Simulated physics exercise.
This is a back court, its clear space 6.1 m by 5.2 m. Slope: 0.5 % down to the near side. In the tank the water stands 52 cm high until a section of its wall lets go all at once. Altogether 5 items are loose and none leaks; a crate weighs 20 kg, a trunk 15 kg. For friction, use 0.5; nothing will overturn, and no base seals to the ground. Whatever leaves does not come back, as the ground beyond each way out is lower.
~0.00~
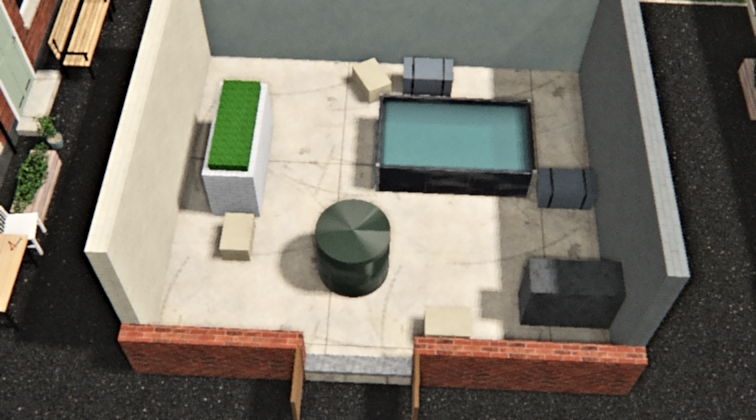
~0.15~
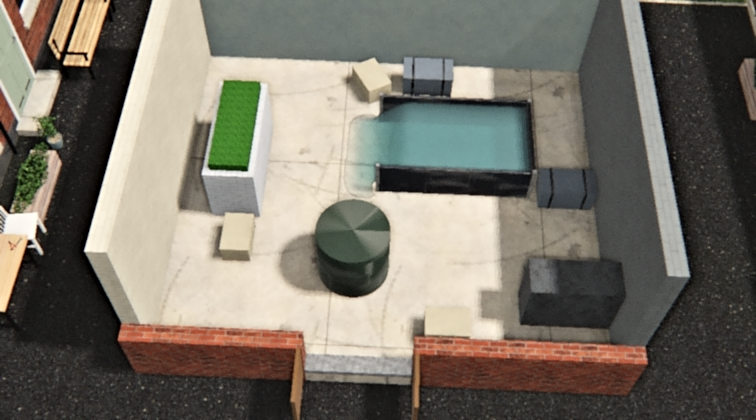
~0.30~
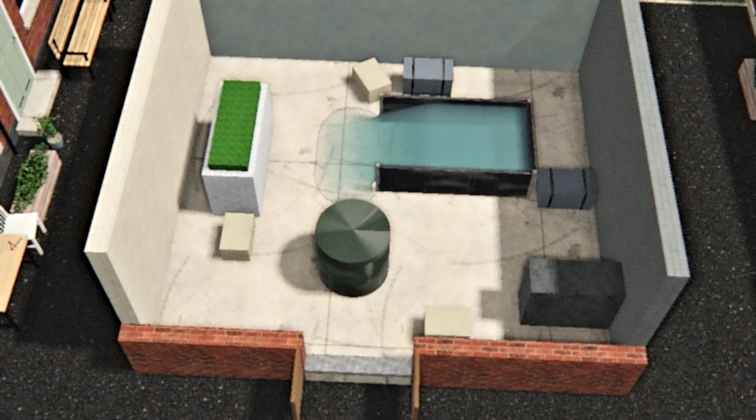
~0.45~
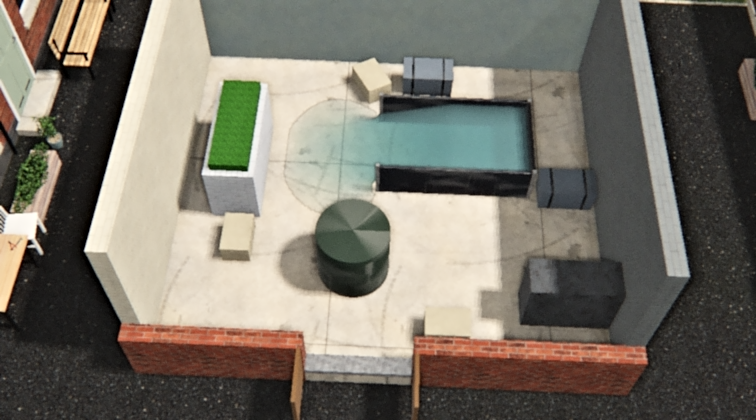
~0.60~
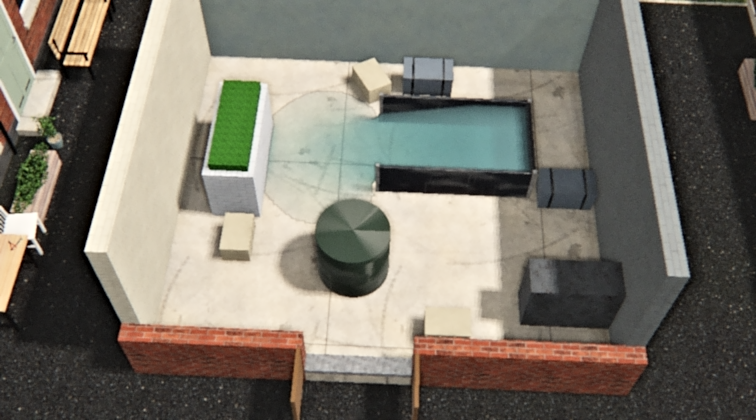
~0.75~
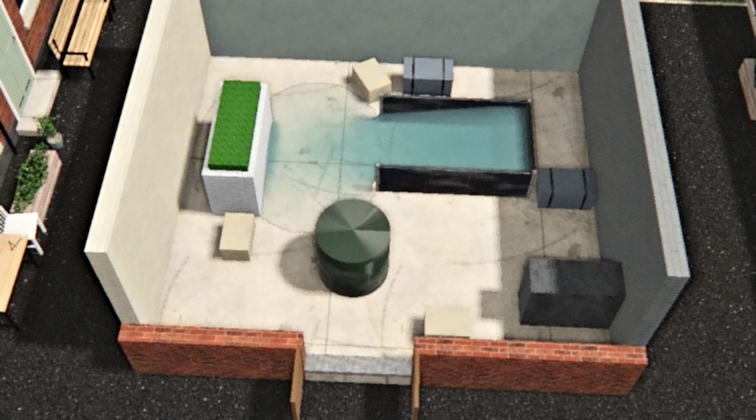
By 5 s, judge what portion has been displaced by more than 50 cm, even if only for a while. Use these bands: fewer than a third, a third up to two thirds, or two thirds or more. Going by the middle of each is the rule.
It falls in fewer than a third.
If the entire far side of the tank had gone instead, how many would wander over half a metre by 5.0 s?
You'd get 3 in that case.
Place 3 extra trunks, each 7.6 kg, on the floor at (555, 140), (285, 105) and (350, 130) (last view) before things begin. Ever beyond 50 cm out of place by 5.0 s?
First stays inside, second goes beyond, third goes beyond.
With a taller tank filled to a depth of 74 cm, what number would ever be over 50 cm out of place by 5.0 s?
Then 2.
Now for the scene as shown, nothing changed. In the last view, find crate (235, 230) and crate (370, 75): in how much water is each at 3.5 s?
Depths: Near 3 cm, then near 3 cm.
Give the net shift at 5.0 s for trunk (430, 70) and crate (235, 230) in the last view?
Going in order, that's 0 cm for one and 10 cm for the other.
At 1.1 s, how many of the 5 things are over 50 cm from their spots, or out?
Count then: 0.
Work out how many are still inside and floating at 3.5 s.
The number is 0.
After 1.1 s 0 of 5 are over 50 cm from their spots; 0 afloat.
After 2.2 s 0 of 5 are over 50 cm from their spots; 0 afloat.
After 3.5 s 0 of 5 are over 50 cm from their spots; 0 afloat.
After 5.0 s 0 of 5 are over 50 cm from their spots, and 0 have been at some point; 1 afloat.
